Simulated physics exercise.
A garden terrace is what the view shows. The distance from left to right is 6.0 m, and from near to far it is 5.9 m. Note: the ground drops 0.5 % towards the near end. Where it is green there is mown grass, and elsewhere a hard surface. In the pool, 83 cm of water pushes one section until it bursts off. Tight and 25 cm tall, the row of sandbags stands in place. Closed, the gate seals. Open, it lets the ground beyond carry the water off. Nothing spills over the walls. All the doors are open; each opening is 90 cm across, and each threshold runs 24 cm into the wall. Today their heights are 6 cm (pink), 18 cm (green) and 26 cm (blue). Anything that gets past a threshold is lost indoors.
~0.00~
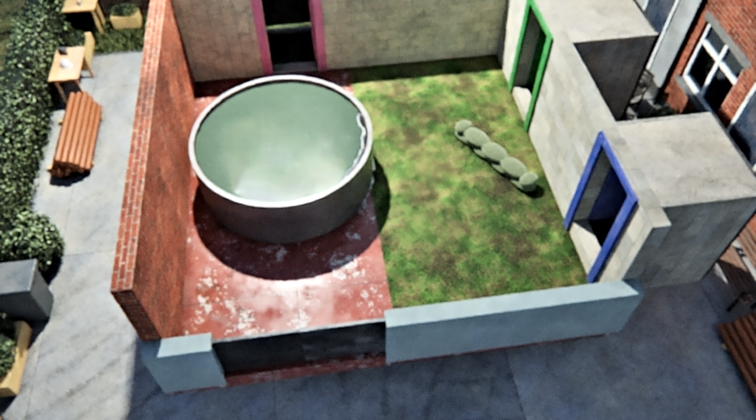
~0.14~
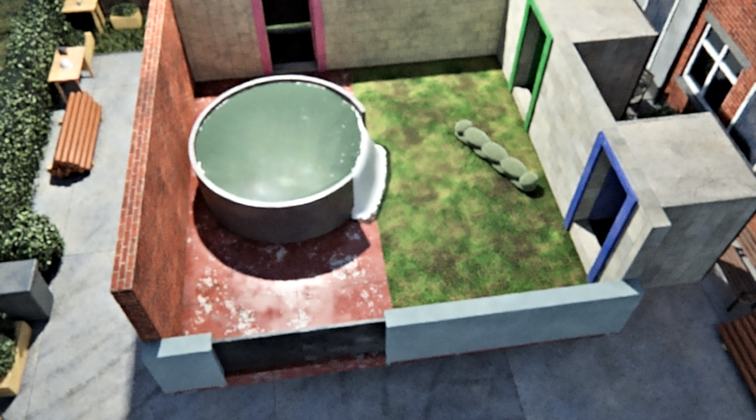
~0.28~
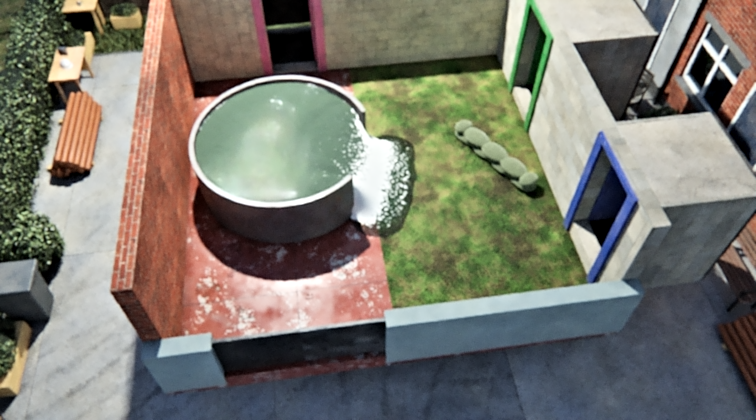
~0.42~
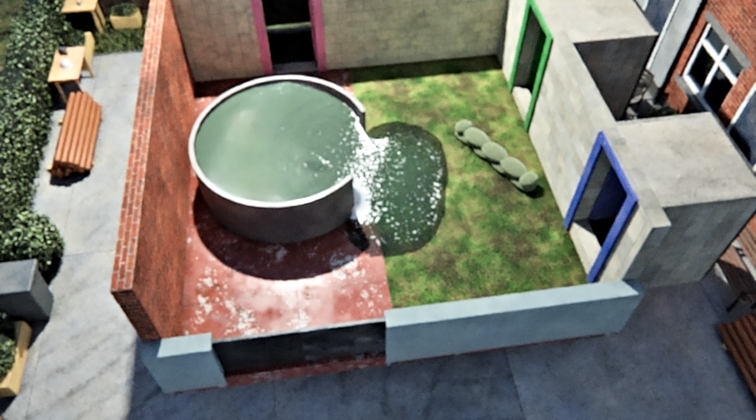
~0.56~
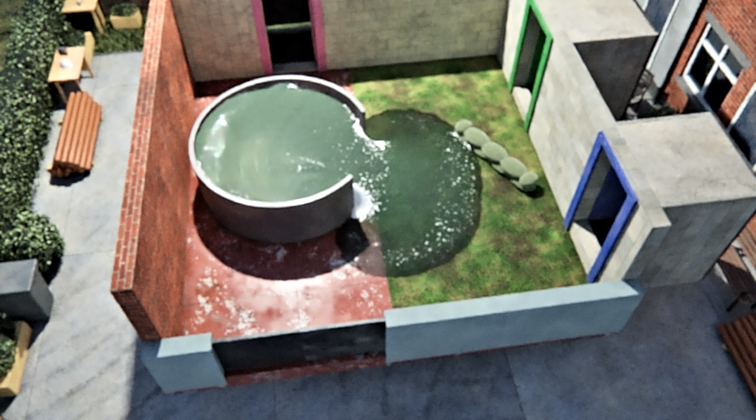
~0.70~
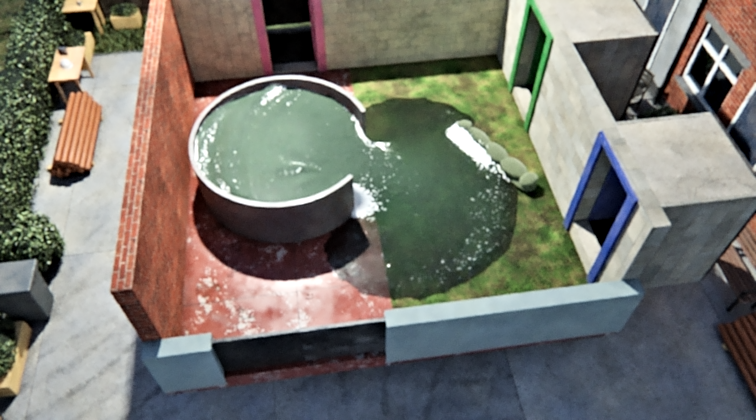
Water in a round pool on a walled terrace pushes out through a gap in its right side, falling in a white, foamy burst onto the grass. It spreads in a widening dark sheet across the lawn and onto the edge of the red paving, then reaches the row of sandbags and foams against them.
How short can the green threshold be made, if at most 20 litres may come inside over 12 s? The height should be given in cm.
Roughly 10 cm, no lower.
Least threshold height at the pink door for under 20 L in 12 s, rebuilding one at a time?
The pink one would have to be about 11.0 cm high.
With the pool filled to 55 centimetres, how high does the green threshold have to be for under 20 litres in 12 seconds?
I'd say close to 6.0 cm.
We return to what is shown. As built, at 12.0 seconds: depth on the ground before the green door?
It works out to about 11.0 centimetres deep.
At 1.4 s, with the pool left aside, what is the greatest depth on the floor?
Around 42 centimetres.
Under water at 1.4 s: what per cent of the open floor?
Approximately 45 %.
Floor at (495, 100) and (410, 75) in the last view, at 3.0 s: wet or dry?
Taking them as asked: Awash, then awash.
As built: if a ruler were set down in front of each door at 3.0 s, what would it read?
Pink door 0 cm, green door 13 cm, blue door 41 cm.
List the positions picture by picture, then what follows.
Still water, 83 cm deep, in the pool at (282, 139); the green door at (529, 66) is dry, in the first frame.
The gap is at (368, 167), the front 0.4 m out at (386, 152); the back of the pool holds 83 cm, in the second frame.
The gap is at (368, 170), the front 0.8 m out at (409, 147); the back of the pool holds 83 cm, in the third frame.
Water pours out at (368, 172) and has run 1.3 m, to (439, 212); about 9 cm deep outside, 83 cm at the back, in the fourth frame.
The front is at (471, 230), 1.9 m from the gap at (368, 172); 5.7 m2 of floor is wet, 83 cm left at the back, in the fifth frame.
Water pours out at (368, 172) and has run 2.4 m, to (513, 198); about 6 cm deep outside, 78 cm at the back; the green door at (529, 66), 3.3 m from the gap, is still 1.0 m from the nearest water, in the sixth frame.
After 1.4 s water covers 45 % of the floor, deepest (42 cm) near (374, 182); it has not reached the green door.
After 3.0 s water covers 60 % of the floor, deepest (46 cm) near (590, 290); 13 cm at the green door, 0 litres in over its 18 cm threshold.
After 12.0 s water covers 95 % of the floor, deepest (24 cm) near (586, 279); 11 cm at the green door, 0 litres in over its 18 cm threshold.
At the green door as built, the water arrived by 1.9 s and peaked near 14 cm at 2.8 s.
Run again over the same 12 s with other heights there, 31 litres in over 9 cm, 4 litres over 12 cm. The limit of 20 litres is kept from about 10 cm up.
